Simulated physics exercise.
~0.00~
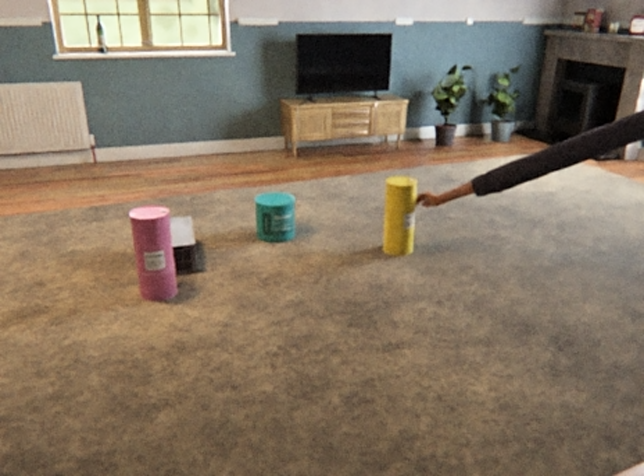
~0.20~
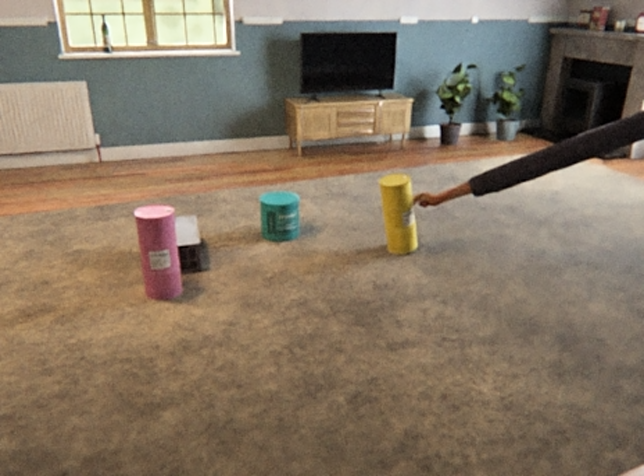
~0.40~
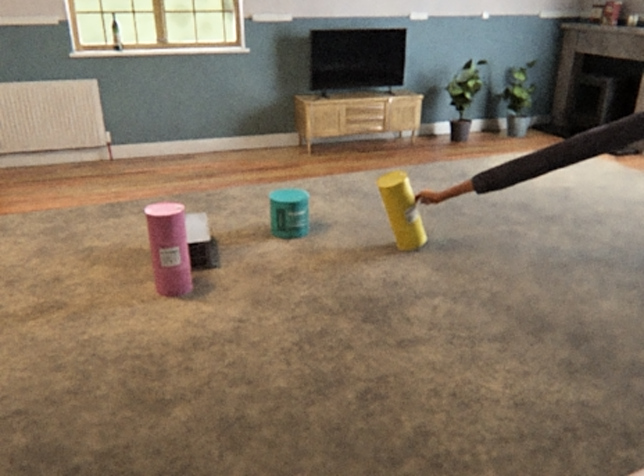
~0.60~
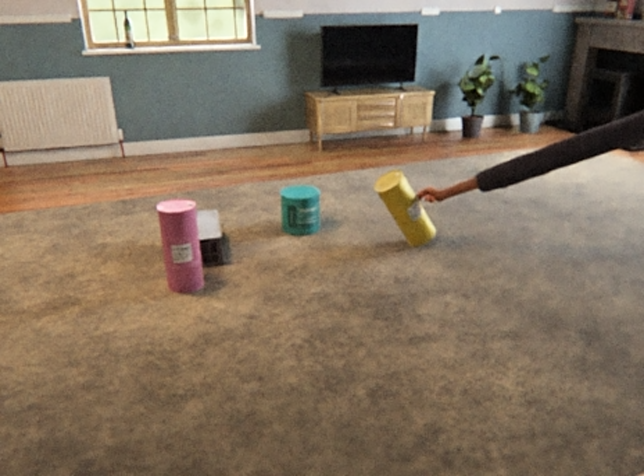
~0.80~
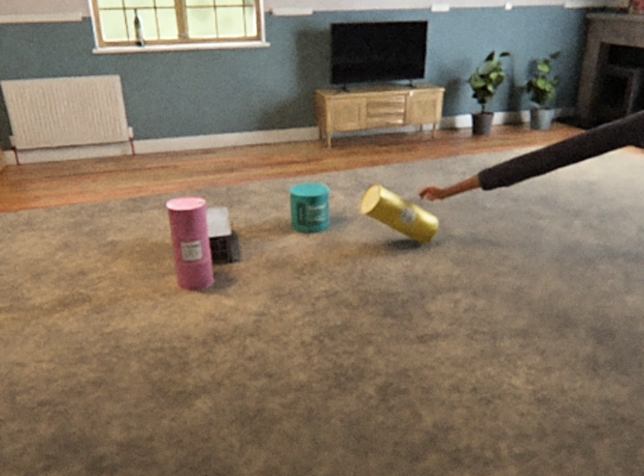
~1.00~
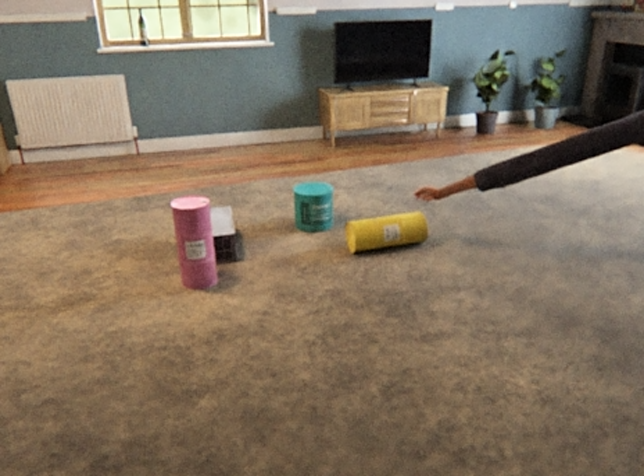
A hand tipping a tall yellow canister leftward until it falls onto its side, while pink and turquoise containers stay standing.
